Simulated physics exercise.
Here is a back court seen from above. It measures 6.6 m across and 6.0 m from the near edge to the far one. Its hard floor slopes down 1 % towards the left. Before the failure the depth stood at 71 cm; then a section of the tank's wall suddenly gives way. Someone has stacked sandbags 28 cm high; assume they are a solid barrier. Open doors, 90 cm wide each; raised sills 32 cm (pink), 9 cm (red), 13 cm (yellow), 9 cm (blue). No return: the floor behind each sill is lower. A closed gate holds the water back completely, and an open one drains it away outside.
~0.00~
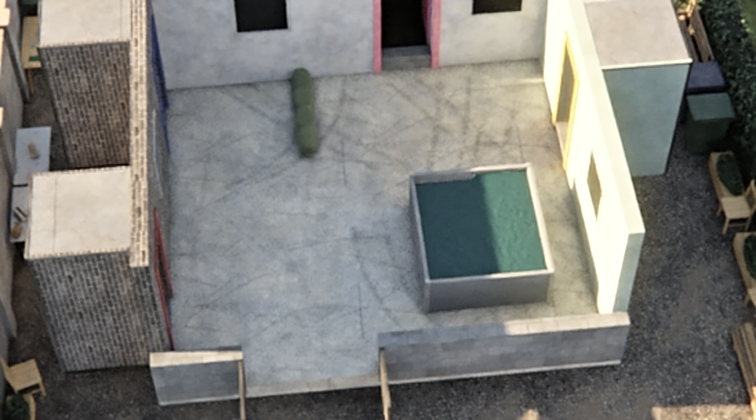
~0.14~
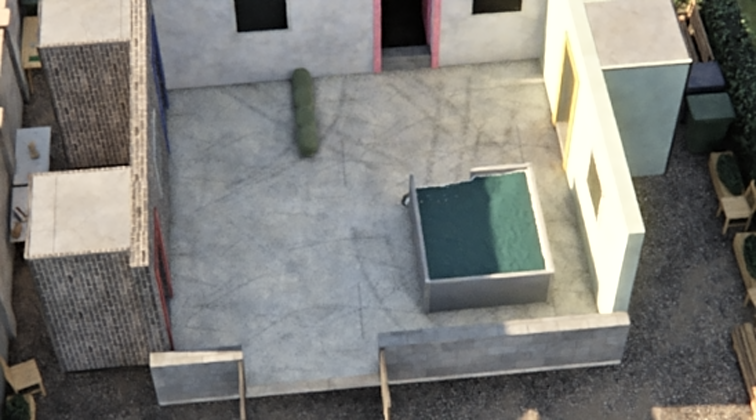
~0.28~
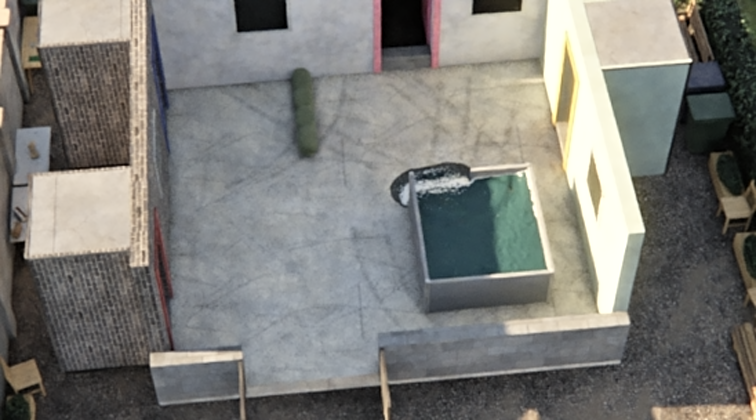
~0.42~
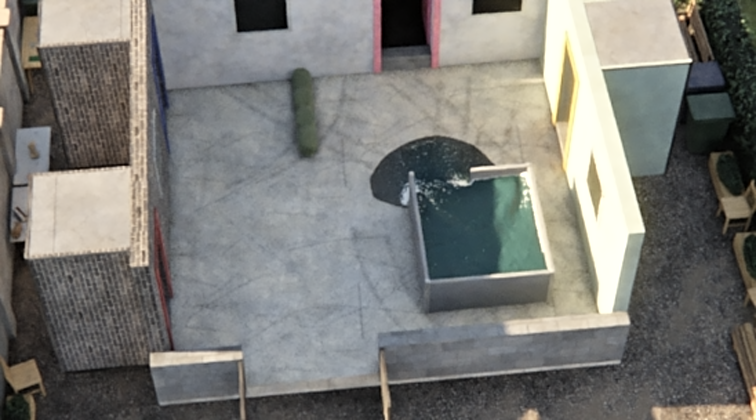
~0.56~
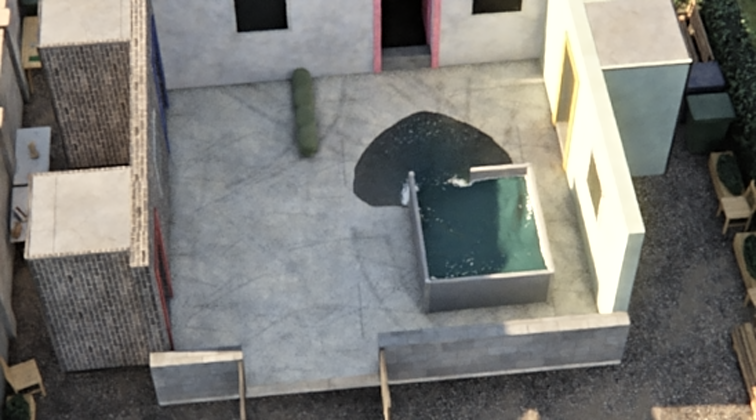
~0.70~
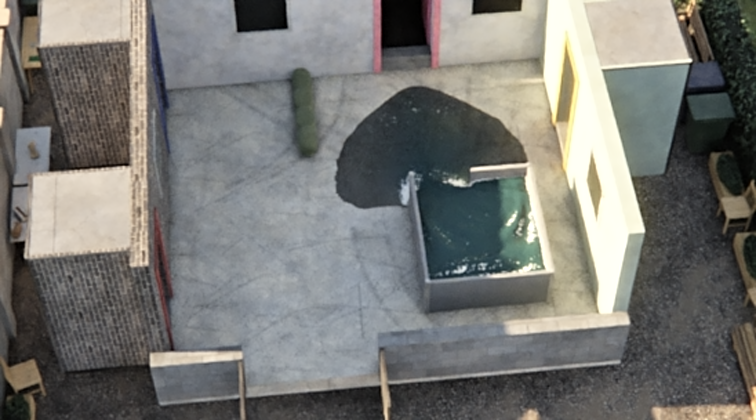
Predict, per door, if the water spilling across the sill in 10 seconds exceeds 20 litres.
As I see it, the pink door lets in a smaller amount than the limit; the red door lets in a smaller amount than the limit; the yellow door lets in a smaller amount than the limit; the blue door lets in a smaller amount than the limit.
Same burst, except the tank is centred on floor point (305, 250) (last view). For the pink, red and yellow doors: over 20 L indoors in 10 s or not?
Then: Pink not over, red over, yellow under.
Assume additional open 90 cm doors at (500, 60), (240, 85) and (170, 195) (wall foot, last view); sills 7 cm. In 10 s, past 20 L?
Door 1: Higher; door 2: Lower; door 3: Lower.
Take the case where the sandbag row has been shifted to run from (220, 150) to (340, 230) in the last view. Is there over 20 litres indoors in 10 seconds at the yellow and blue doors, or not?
Note - yellow: Limit held; blue: Limit exceeded.
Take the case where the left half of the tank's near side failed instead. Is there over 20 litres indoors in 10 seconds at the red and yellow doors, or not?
Well, against that limit, at red it's too much, and at yellow it's within bounds.
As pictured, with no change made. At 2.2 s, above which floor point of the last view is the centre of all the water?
The water is centred near (444, 192).
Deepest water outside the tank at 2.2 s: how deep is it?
Around 43 centimetres.
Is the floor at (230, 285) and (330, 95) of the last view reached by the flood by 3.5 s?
I'd say spared, then drenched.
After 1.4 s water covers 25 % of the floor and is deepest (37 cm) near (433, 195); pink door 30 cm at the sill, 0 L in, red door not reached, yellow door 2 cm at the sill, 0 L in, blue door not reached.
After 2.2 s water covers 30 % of the floor and is deepest (43 cm) near (312, 84); pink door 31 cm at the sill, 0 L in, red door not reached, yellow door 2 cm at the sill, 0 L in, blue door not reached.
After 3.5 s water covers 40 % of the floor and is deepest (24 cm) near (371, 142); pink door 22 cm at the sill, 0 L in, red door not reached, yellow door 7 cm at the sill, 0 L in, blue door 7 cm at the sill, 0 L in.
After 6.0 s water covers 75 % of the floor and is deepest (20 cm) near (313, 92); pink door 17 cm at the sill, 0 L in, red door 6 cm at the sill, 0 L in, yellow door 10 cm at the sill, 0 L in, blue door 2 cm at the sill, 0 L in.
After 10.0 s water covers 95 % of the floor and is deepest (14 cm) near (313, 92); pink door 11 cm at the sill, 0 L in, red door 9 cm at the sill, 2 L in, yellow door 7 cm at the sill, 0 L in, blue door 3 cm at the sill, 0 L in.
